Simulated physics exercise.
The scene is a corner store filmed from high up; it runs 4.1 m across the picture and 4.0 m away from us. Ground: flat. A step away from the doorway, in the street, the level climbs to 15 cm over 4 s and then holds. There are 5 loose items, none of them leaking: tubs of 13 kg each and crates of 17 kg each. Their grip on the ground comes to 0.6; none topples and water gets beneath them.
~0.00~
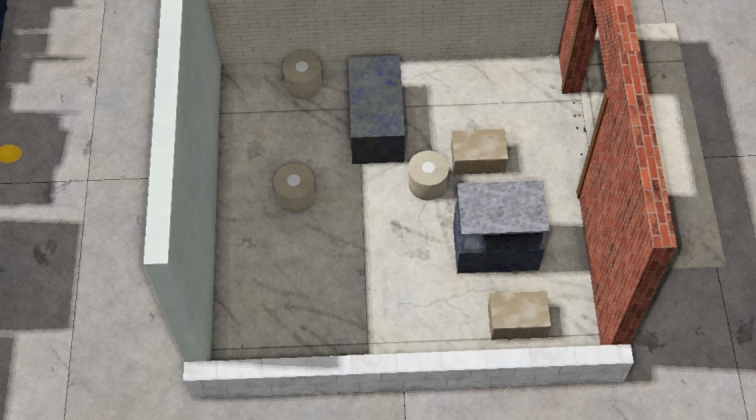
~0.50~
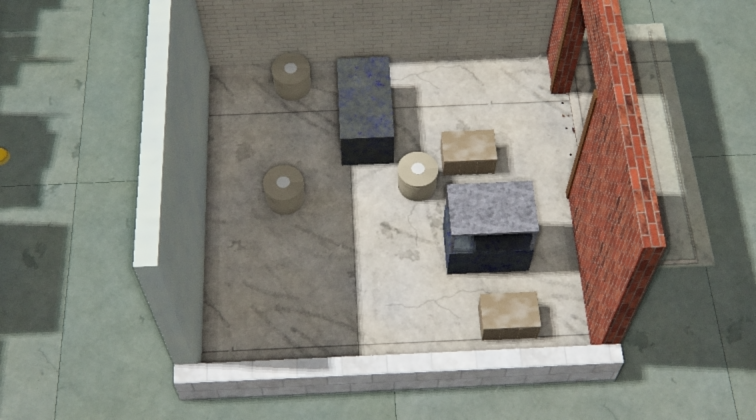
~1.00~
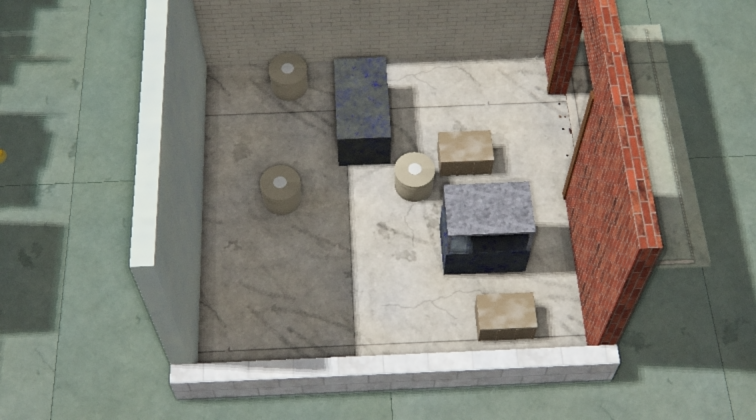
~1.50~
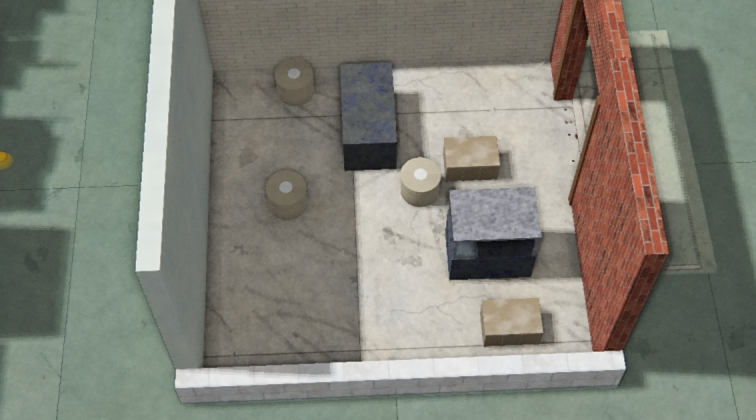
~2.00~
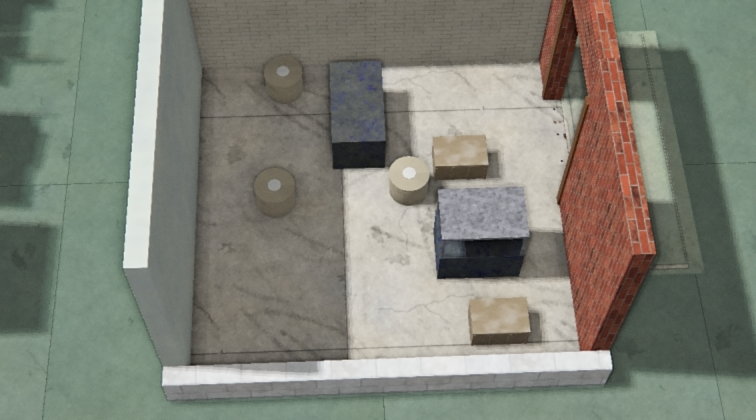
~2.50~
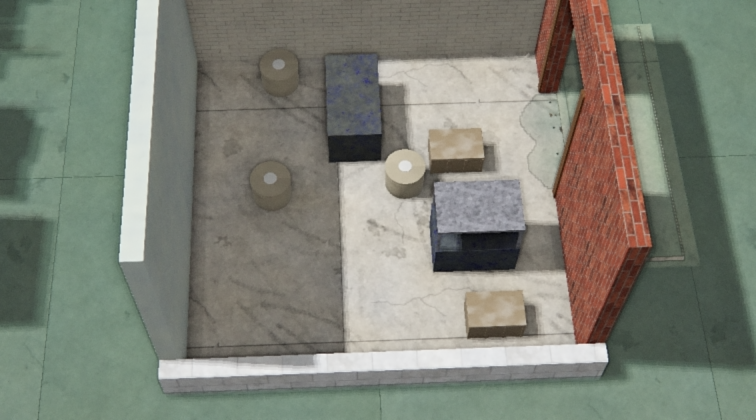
In a small walled corner store seen from above, the tubs and crates stayed still around two dark counters while the view shifted slightly, and lastly a thin, small puddle appeared by the brick wall's doorway.
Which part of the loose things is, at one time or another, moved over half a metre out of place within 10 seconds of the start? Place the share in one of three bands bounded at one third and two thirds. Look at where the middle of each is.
The fraction shifted will be in the middle third.
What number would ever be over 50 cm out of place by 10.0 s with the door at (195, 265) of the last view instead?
The count would be 0.
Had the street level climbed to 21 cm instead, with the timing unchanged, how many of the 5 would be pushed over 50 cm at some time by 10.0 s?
In that case 2 of them.
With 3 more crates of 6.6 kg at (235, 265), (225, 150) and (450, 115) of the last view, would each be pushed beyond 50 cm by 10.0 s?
Order as given - inside the limit, inside the limit, above the limit.
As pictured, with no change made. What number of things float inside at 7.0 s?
0 at that moment.
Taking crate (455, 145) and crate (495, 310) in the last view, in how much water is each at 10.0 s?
11 and 1 cm.
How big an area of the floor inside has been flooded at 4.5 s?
About 3.5 m2.
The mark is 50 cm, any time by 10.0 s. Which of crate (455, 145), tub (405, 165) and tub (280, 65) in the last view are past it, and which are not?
Taking them in turn, the first is beyond the limit, the second beyond the limit and the third within the limit.
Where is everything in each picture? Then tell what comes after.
In the first frame, a tub at (294, 181), on the bottom; a tub at (302, 67) rests on the ground; 0.0 m2 under water; 0 of 5 have shifted.
In the second frame, a tub at (283, 182), on the bottom; a tub at (291, 69), on the bottom; 0.0 m2 under water; 0 of 5 have shifted.
In the third frame, a tub at (280, 183), on the bottom; a tub at (288, 69), on the bottom; 0.0 m2 under water; 0 of 5 have shifted.
In the fourth frame, a tub at (286, 188), on the bottom; a tub at (294, 74) rests on the ground; 0.0 m2 under water; 0 of 5 have shifted.
In the fifth frame, a tub at (274, 185), on the bottom; a tub at (283, 72) rests on the ground; 0.0 m2 under water; 0 of 5 have shifted.
In the sixth frame, a tub at (270, 179), on the bottom; a tub at (279, 65), on the bottom; 0.2 m2 under water; 0 of 5 have shifted.
After 3.5 s 0 of 5 are over 50 cm from their spots; 0 afloat.
After 4.5 s 0 of 5 are over 50 cm from their spots; 0 afloat.
After 7.0 s 0 of 5 are over 50 cm from their spots; 0 afloat.
After 10.0 s 2 of 5 are over 50 cm from their spots, and 2 have been at some point; 1 afloat.
